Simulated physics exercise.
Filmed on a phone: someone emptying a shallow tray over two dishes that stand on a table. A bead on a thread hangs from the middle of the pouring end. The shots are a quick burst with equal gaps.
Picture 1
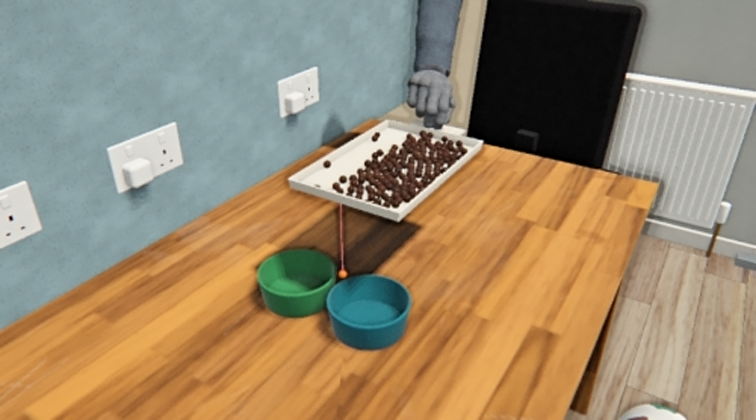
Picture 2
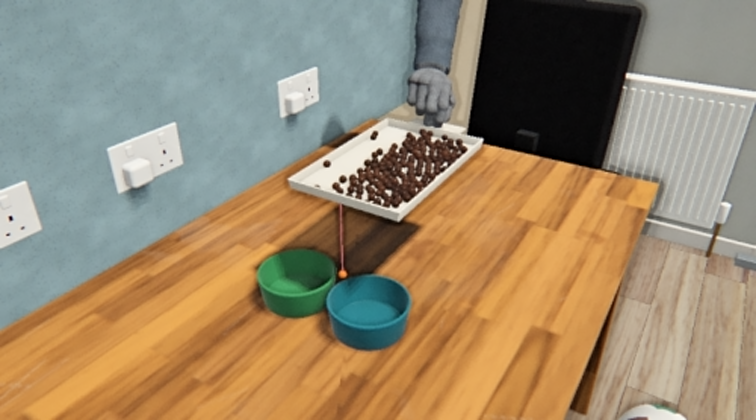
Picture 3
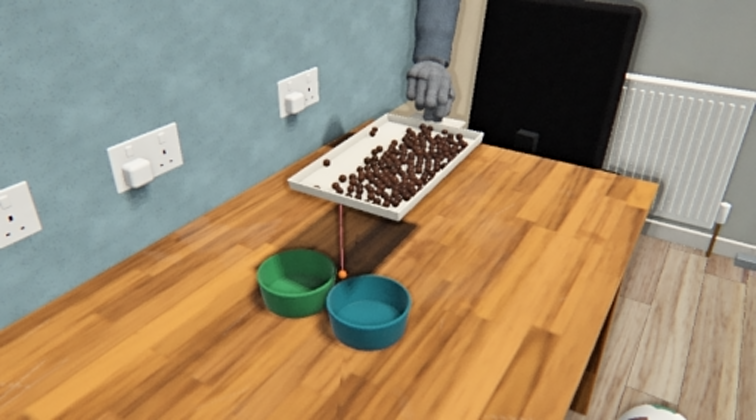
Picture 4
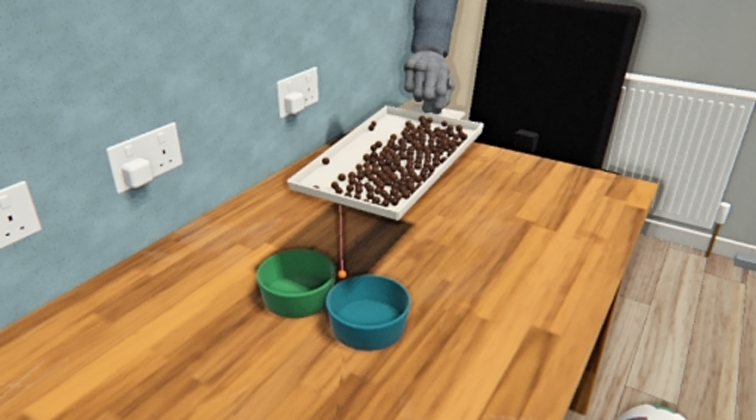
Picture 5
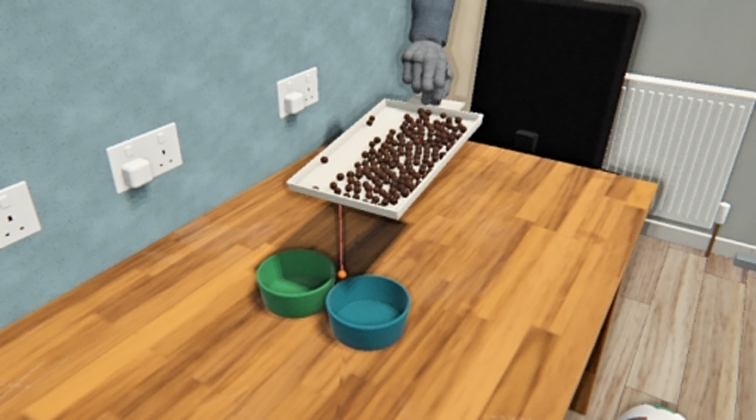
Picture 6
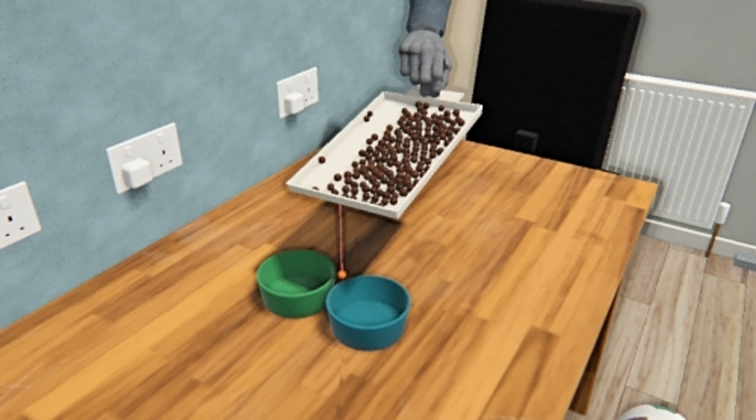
On a wooden table by a blue wall, a gloved hand is at the far end of a white tray of chocolate balls above green and blue dishes; the tray's far end gradually rises, and the balls shift slightly.
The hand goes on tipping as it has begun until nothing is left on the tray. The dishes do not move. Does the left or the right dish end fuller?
The left-hand one ends fuller.
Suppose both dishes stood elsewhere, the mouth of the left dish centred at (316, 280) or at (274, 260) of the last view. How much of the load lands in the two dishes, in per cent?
Near 50 % and 40 %.
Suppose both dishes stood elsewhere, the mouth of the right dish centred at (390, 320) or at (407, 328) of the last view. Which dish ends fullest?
First left, then the left dish.
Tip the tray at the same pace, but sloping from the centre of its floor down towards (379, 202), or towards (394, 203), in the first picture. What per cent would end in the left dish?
In turn 0 and 0 in a hundred.
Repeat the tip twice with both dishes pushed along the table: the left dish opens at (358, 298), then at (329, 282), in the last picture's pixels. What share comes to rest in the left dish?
Roughly 10 per cent, and 30 per cent.
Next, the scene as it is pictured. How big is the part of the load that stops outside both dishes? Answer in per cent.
It comes to 40 per cent or so.
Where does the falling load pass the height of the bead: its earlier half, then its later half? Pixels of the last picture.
The first part at (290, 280); the rest at (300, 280).
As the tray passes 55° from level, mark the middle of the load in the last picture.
At about (346, 159).
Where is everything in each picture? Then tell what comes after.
In the first frame, corners of the pouring end at (291, 179) and (399, 211), level; middle of the load at (411, 167), chocolate balls; left dish at (273, 301); right dish at (346, 333); bead on its thread at (343, 274).
In the second frame, corners of the pouring end at (291, 179) and (398, 211), level; middle of the load at (411, 166).
In the third frame, corners of the pouring end at (290, 180) and (398, 211), tipped barely, lowest at the left corner; middle of the load at (411, 163).
In the fourth frame, corners of the pouring end at (290, 181) and (397, 211), tipped a little, lowest at the left corner; middle of the load at (410, 159).
In the fifth frame, corners of the pouring end at (289, 182) and (397, 210), tipped a little, lowest at the left corner; middle of the load at (409, 154).
In the sixth frame, corners of the pouring end at (289, 183) and (396, 210), tipped a little, lowest at the left corner; middle of the load at (406, 151), about a quarter on the move; left dish at (273, 302); right dish at (346, 334).
Soon, tray tipped steeply; nearly all on the tray; a stray few in the left dish; a stray few outside both; a stray few in the air.
A while on, tray tipped right over; about a quarter on the tray; a stray few in the right dish; about a quarter in the left dish; about a quarter outside both; about a quarter in the air.
Towards the end, tray tipped past a quarter turn; a small part in the right dish; about half in the left dish; about half outside both.
Finally, tray tipped past a quarter turn; a small part in the right dish; about half in the left dish; about half outside both.
